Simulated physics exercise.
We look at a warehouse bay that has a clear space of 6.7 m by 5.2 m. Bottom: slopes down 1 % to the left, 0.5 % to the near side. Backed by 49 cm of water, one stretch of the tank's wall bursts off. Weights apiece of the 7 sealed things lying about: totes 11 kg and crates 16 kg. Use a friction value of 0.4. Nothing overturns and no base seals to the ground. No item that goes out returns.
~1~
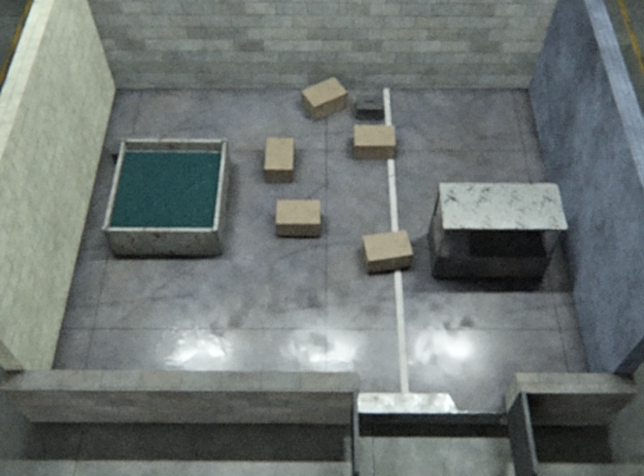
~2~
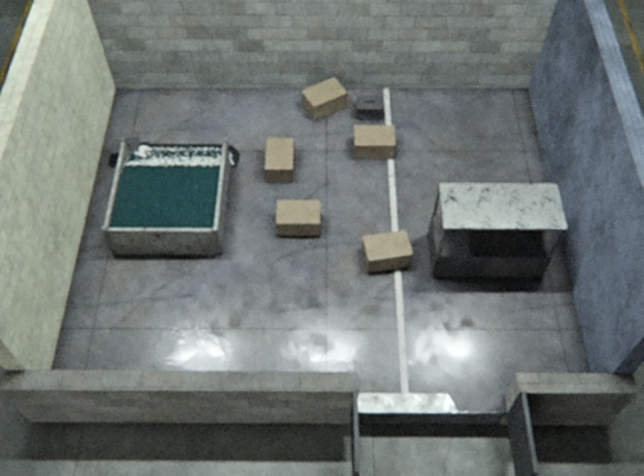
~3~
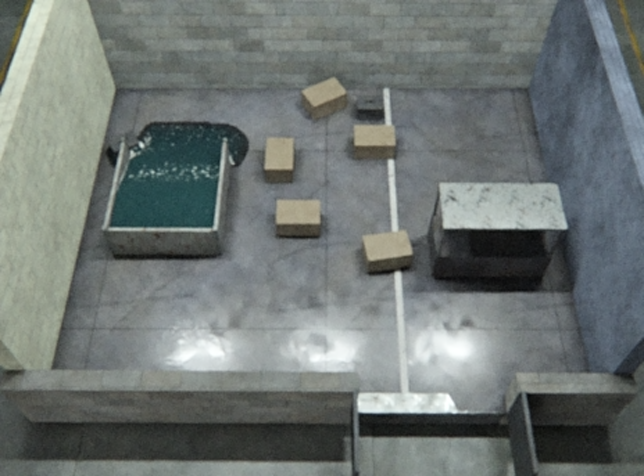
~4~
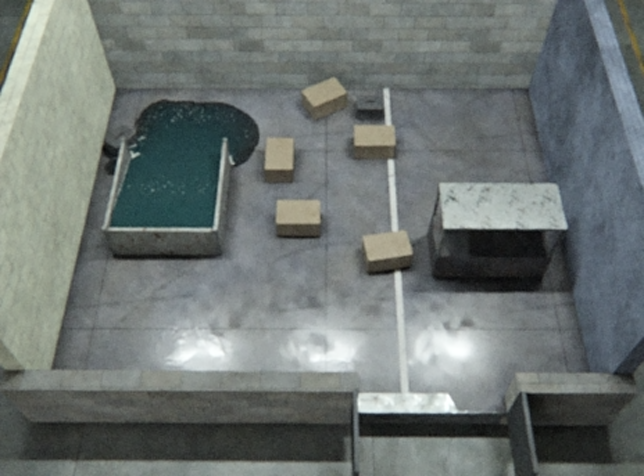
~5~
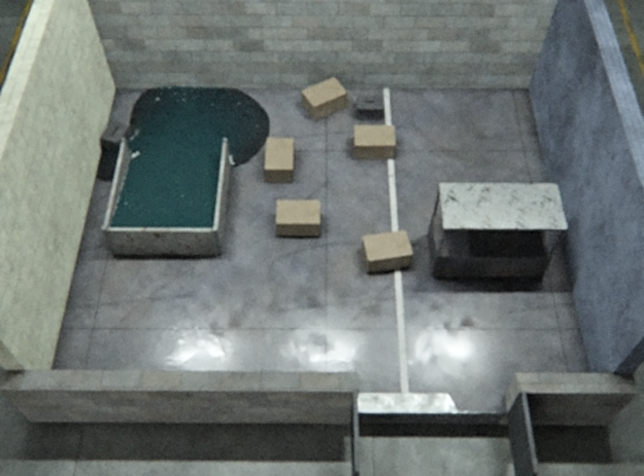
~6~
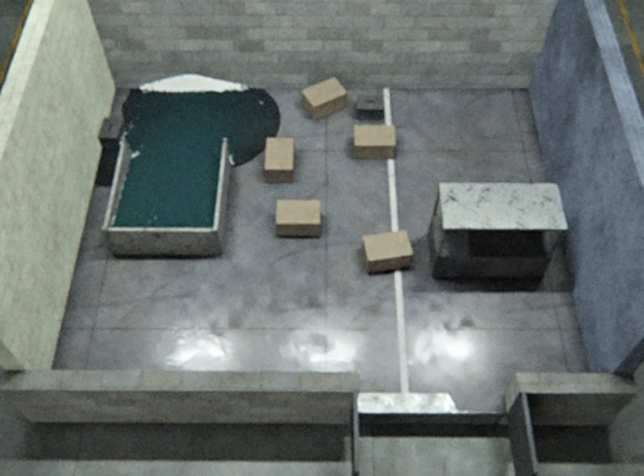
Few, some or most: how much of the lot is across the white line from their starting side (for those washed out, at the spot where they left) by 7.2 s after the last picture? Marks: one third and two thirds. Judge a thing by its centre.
The fraction is fewer than a third.
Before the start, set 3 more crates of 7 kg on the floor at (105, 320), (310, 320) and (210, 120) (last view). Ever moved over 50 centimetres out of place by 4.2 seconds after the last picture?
In order: Greater, smaller and greater.
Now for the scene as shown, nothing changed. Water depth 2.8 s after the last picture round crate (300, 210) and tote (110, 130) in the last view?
First about 2 cm, second about 4 cm.
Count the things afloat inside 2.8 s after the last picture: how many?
At that time the total is 0.
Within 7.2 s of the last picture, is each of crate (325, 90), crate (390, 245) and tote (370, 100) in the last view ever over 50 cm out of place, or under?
Item one exceeds it, item two falls below it, item three exceeds it.
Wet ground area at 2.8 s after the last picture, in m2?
That flooded area is roughly 16 m2.
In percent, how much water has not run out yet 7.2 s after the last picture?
Somewhere near 100 percent, give or take.
Then, 0.9 s after the last picture 0 of 7 are over the mark; 0 afloat.
Then, 2.8 s after the last picture 1 of 7 are over the mark; 0 afloat.
Then, 4.8 s after the last picture 2 of 7 are over the mark; 0 afloat.
Then, 7.2 s after the last picture 2 of 7 are over the mark; 0 afloat.
